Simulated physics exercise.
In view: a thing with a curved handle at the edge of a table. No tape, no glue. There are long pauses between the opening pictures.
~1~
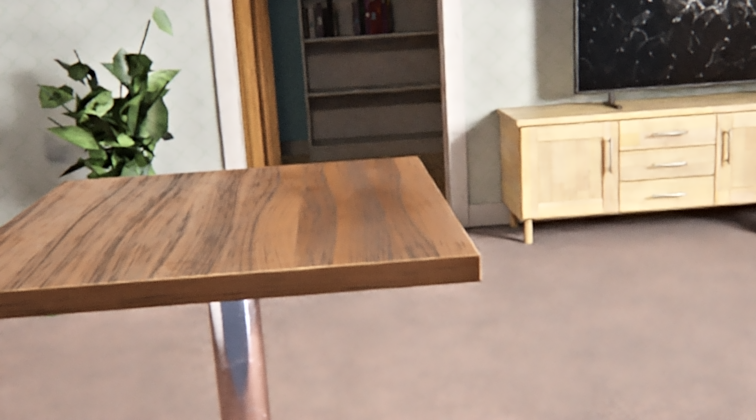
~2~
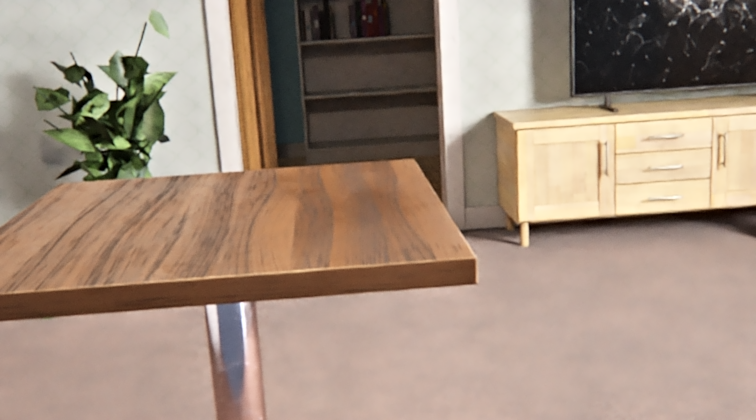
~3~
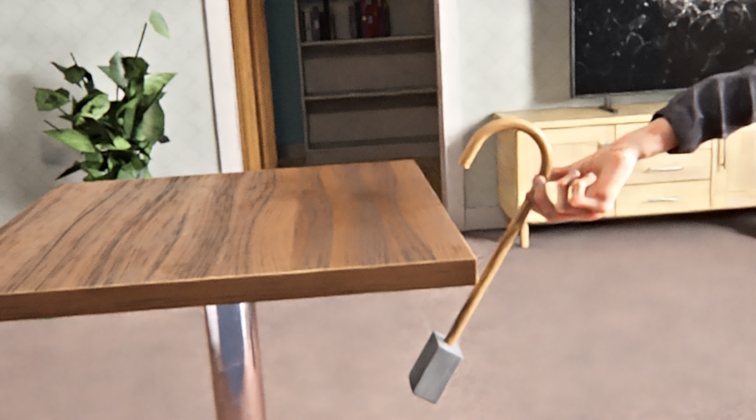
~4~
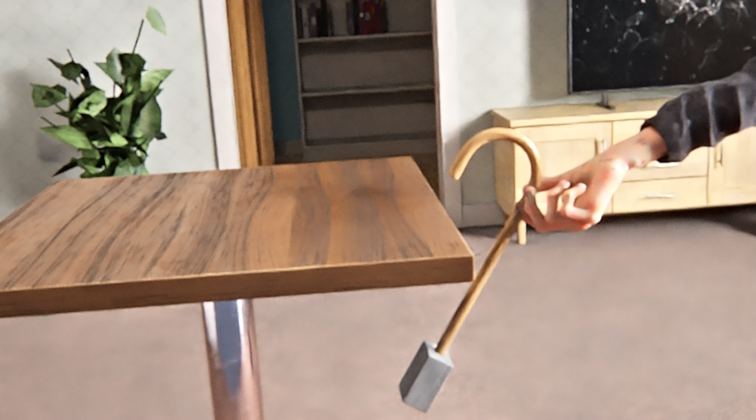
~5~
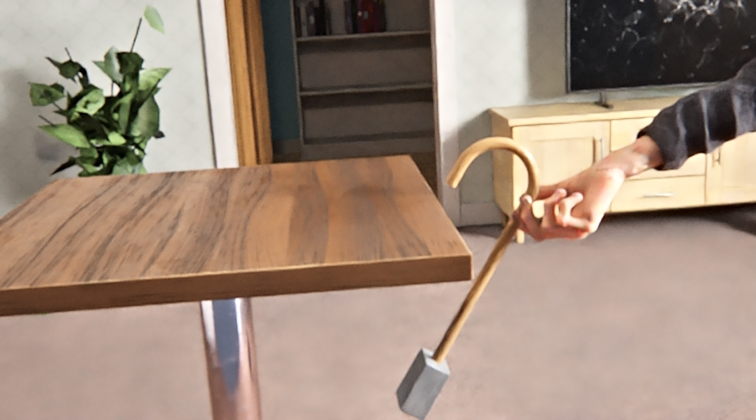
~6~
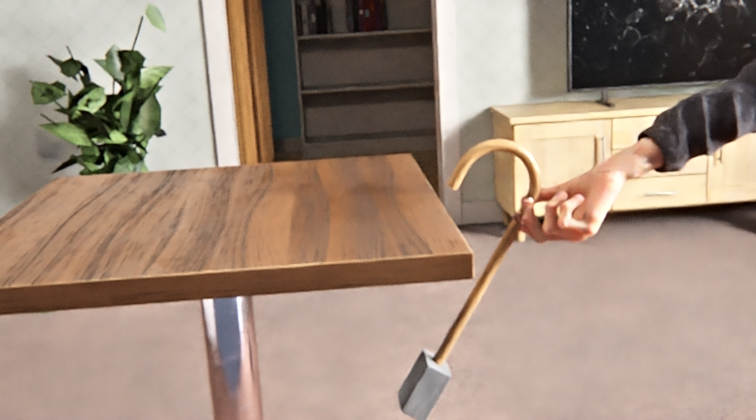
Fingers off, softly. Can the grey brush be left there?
The grey brush falls to the floor.
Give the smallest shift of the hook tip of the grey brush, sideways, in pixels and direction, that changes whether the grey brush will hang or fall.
Some 16 pixels, left.
Then, 0.26 s on from there, grey brush on its way down.
In the end, the grey brush slips off.
